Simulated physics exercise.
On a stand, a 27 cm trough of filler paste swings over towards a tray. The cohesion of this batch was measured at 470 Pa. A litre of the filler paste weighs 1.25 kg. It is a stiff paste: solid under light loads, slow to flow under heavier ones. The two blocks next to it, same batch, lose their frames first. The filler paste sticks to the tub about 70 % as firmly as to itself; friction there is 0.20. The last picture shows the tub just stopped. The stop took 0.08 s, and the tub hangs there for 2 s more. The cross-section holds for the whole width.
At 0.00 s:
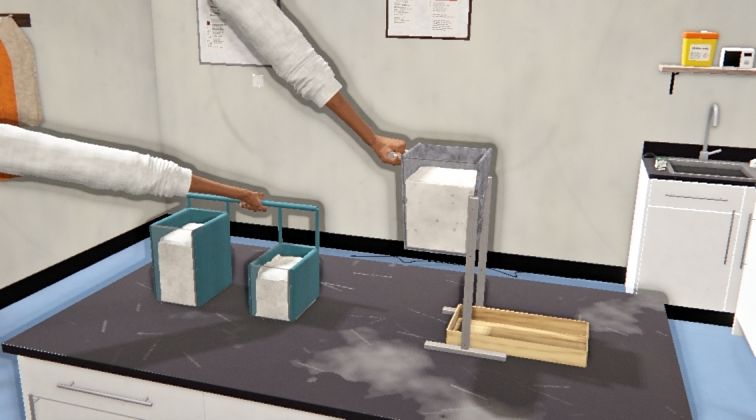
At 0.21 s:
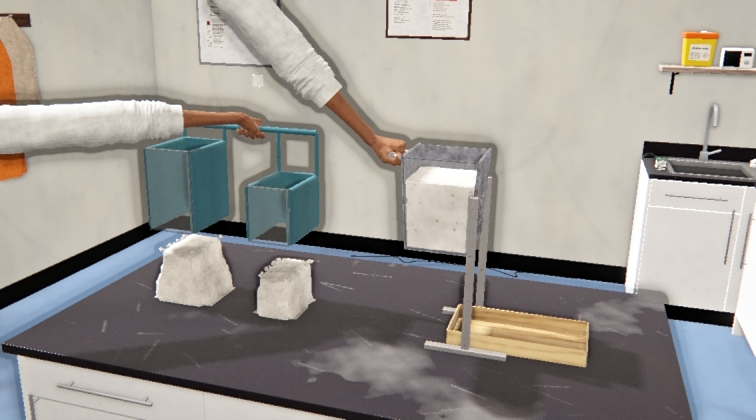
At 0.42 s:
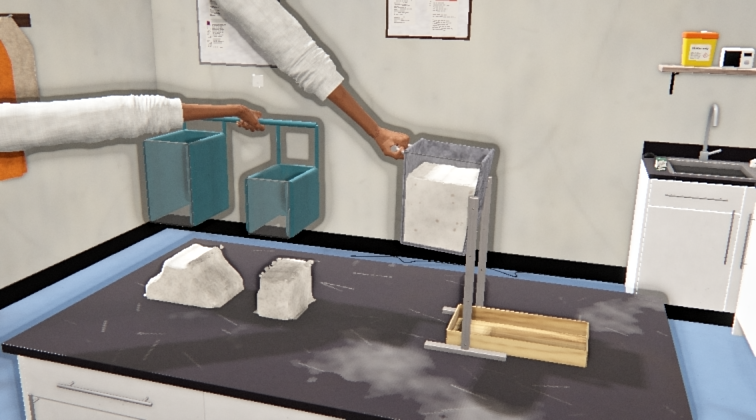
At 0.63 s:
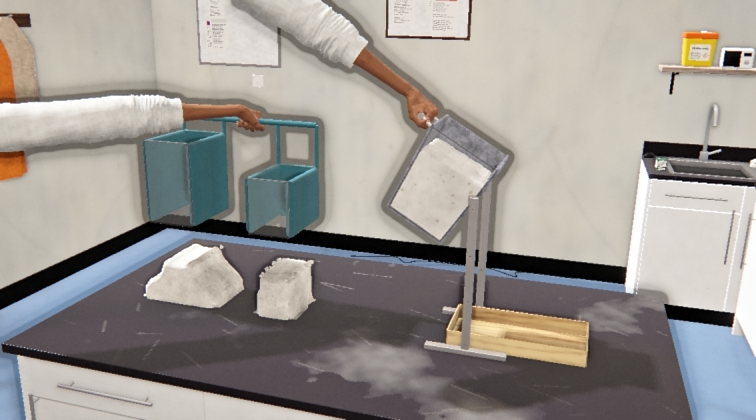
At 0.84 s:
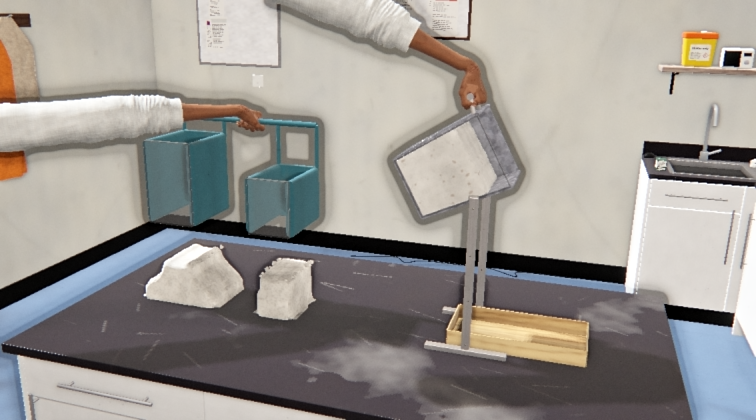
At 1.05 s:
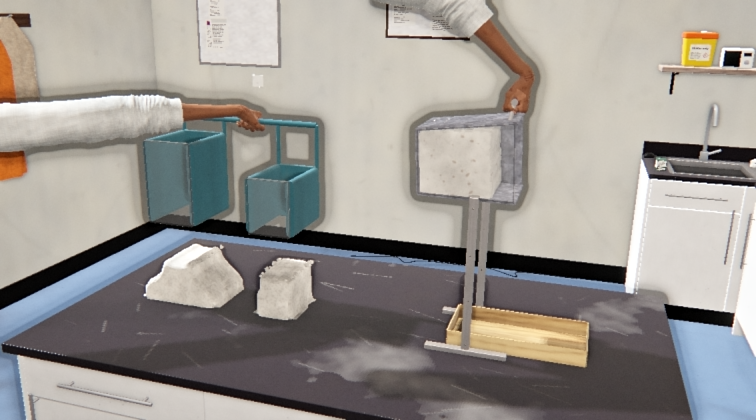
Two arms in white sleeves reach over a dark, dusty worktop in a pale-walled lab with a sink at the right, seen from slightly above by a still camera. One hand lifts a joined pair of teal moulds off two whitish blocks at the left, and the left block slumps lower and wider. The other hand then swings a grey, clear-sided tub of whitish paste clockwise onto its side above a wooden tray and metal stand.
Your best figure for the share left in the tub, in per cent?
It comes to some 99 %.
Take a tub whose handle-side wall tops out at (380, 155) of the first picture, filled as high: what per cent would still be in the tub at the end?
It would be near 55 %.
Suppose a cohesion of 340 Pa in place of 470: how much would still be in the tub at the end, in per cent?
It would be near 65 %.
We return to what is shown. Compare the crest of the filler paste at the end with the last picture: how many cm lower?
About 3 cm.
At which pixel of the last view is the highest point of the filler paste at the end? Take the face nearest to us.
Around (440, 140).
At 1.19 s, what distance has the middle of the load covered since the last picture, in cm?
About 2 cm.
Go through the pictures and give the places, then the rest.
The first frame shows handle-side rim at (404, 157), tilt 0 degrees; crest of the filler paste at (459, 185); block heights 22 cm, 15 cm (left to right).
The second frame shows handle-side rim at (404, 157), tilt 0 degrees; crest of the filler paste at (459, 185); block heights 19 cm, 14 cm (left to right).
The third frame shows handle-side rim at (407, 152), tilt 4 degrees; crest of the filler paste at (415, 177); block heights 15 cm, 14 cm (left to right).
The fourth frame shows handle-side rim at (434, 127), tilt 30 degrees; crest of the filler paste at (426, 151); block heights 15 cm, 14 cm (left to right).
The fifth frame shows handle-side rim at (479, 116), tilt 61 degrees; crest of the filler paste at (453, 132); block heights 15 cm, 14 cm (left to right).
The sixth frame shows handle-side rim at (516, 126), tilt 87 degrees; crest of the filler paste at (487, 131); block heights 15 cm, 14 cm (left to right).
After 1.19 s, the tub is at 87 degrees and holds 100 %.
After 1.36 s, the tub is at 87 degrees and holds 100 %.
After 1.53 s, the tub is at 87 degrees and holds 99 %.
After 1.70 s, the tub is at 87 degrees and holds 99 %.
After 3.05 s, the tub is at 87 degrees and holds 99 %.
